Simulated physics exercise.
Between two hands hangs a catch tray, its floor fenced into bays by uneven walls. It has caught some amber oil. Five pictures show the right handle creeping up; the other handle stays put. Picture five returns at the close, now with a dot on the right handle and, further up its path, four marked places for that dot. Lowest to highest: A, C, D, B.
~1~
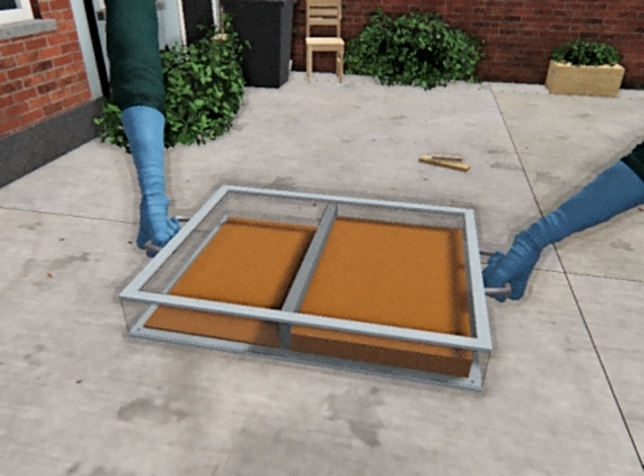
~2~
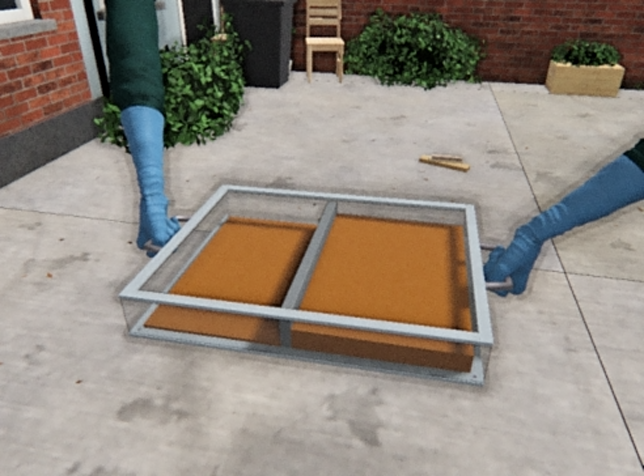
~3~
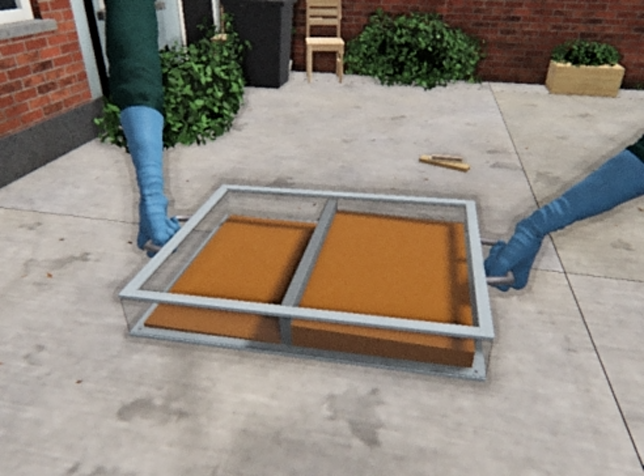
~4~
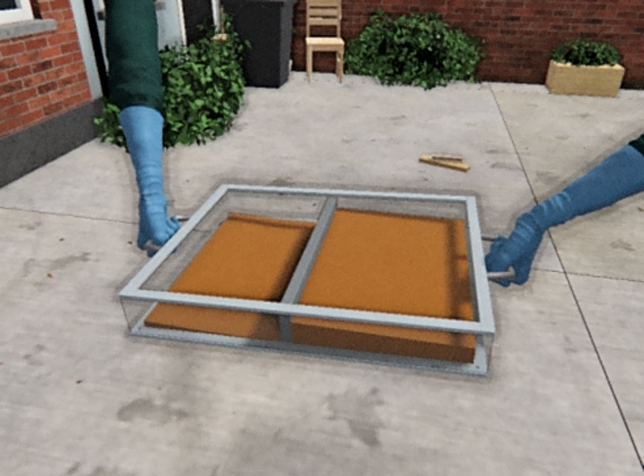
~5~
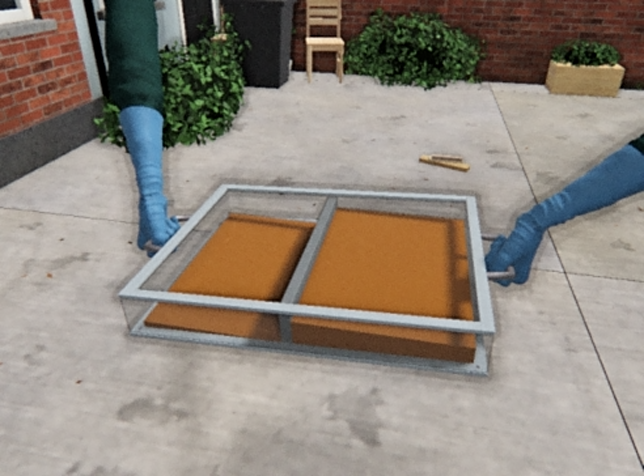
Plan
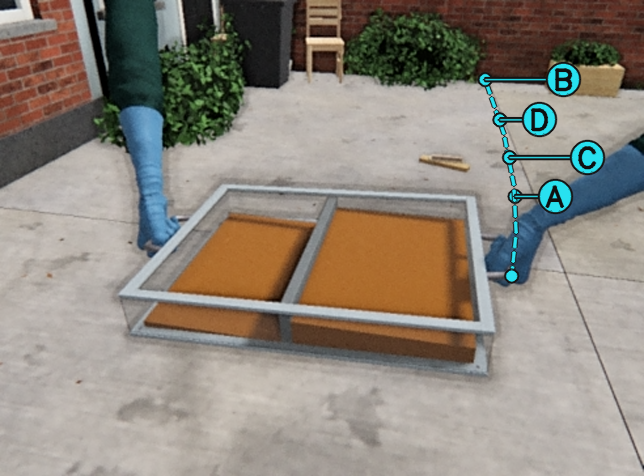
A divided clear tray of amber oil tilting very slightly down to the left between two blue-gloved hands above a concrete patio.
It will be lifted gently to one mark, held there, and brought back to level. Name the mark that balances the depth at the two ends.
Choose C.
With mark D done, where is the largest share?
The left bay.
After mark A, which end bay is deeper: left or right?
The right end bay.
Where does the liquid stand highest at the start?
It is the right one.
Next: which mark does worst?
It is B.
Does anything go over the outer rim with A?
No, all stays in.
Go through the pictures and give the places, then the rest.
The tray is level; deepest in the right bay, at (387, 273), shallowest in the left; right handle at (504, 272), in the first frame.
Tipped about 1° down to the left; no wall is crossed; right handle at (505, 267), in the second frame.
Tipped about 2° down to the left; no wall is crossed; right handle at (506, 262), in the third frame.
Tipped about 3° down to the left; no wall is crossed; right handle at (507, 257), in the fourth frame.
Tipped about 3° down to the left; deepest in the right bay, at (389, 262), shallowest in the left; right handle at (507, 256), in the fifth frame.
On the marked copy, A at (515, 196); B at (485, 79); C at (509, 157); D at (499, 119).
Choosing A, the right end bay stands much deeper than the other; nothing spills.
Choosing B, the left end bay stands a little deeper than the other; about 23 % goes over the rim.
Choosing C, the two end bays stand about equally deep; nothing spills.
Choosing D, the left end bay stands a little deeper than the other; about 4 % goes over the rim.
